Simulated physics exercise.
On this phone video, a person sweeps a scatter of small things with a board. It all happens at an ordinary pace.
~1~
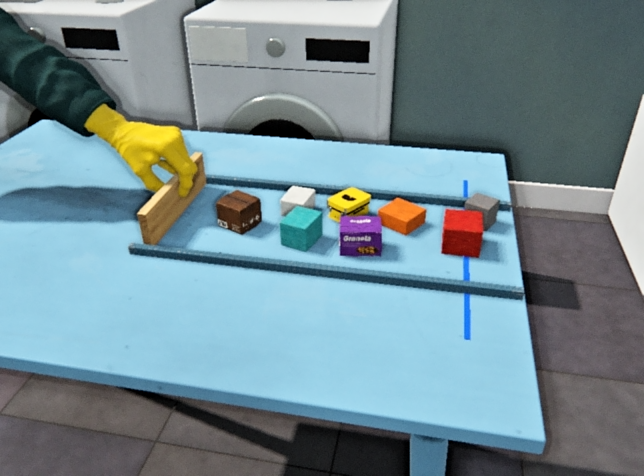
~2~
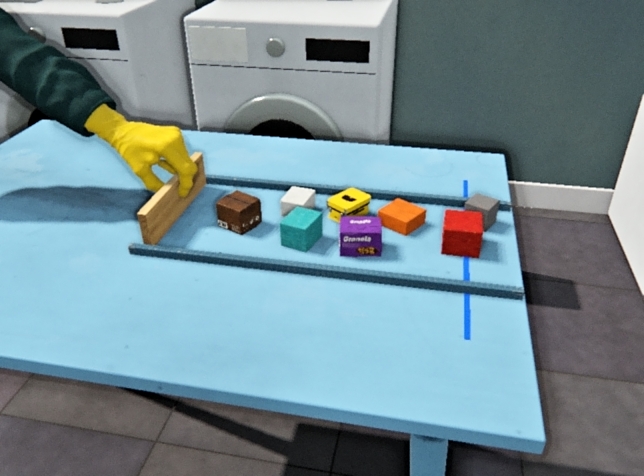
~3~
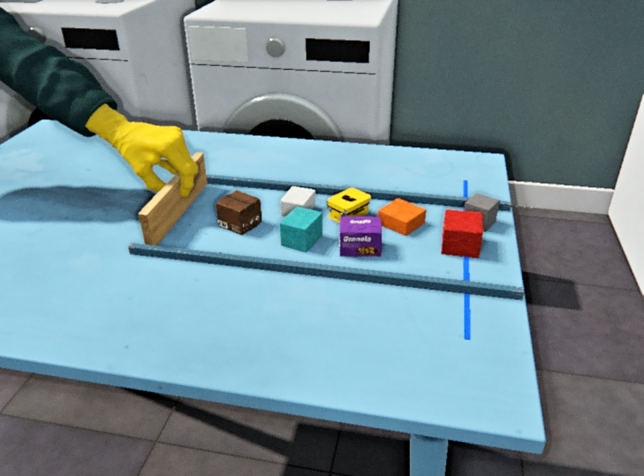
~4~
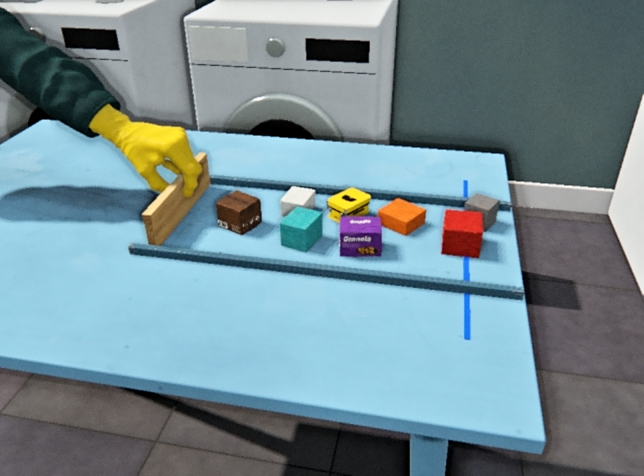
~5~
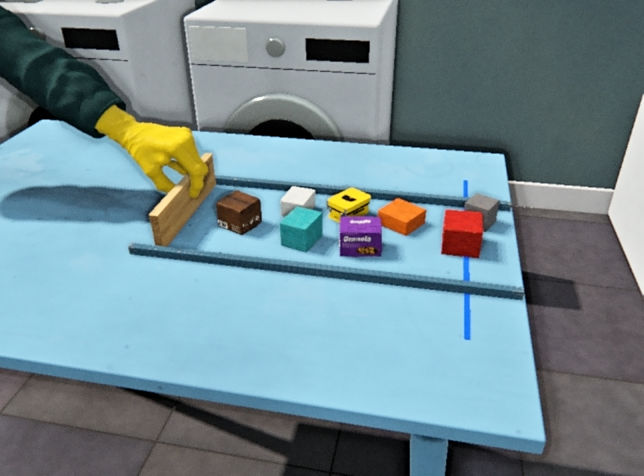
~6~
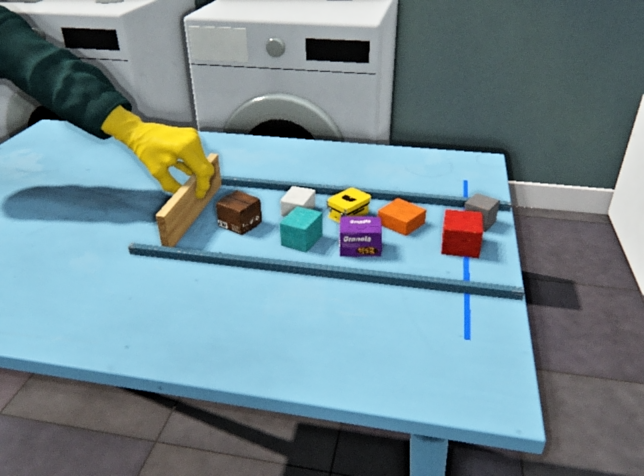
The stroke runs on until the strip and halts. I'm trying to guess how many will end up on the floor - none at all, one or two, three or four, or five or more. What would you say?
I'd say three or four.
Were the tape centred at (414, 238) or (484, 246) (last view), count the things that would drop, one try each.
The first gives 1 and the second gives 5.
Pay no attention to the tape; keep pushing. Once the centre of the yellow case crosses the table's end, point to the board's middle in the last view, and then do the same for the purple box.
The middle is at (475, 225) when it's the yellow case, and at (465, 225) when it's the purple box.
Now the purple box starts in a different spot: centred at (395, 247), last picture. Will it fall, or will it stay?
It goes down.
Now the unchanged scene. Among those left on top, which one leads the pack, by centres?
That would be the purple box.
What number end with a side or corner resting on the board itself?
Counting them up gives 3.
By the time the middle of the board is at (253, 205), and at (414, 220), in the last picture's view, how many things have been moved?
First position 1; second position 8.
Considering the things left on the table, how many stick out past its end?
The total here is 2.
A little later, none off yet; grey block at rest near (481, 212); red block at rest near (462, 233); orange block at rest near (402, 217).
When it is over, the number that fall off is three or four; down, orange block, red block and grey block.
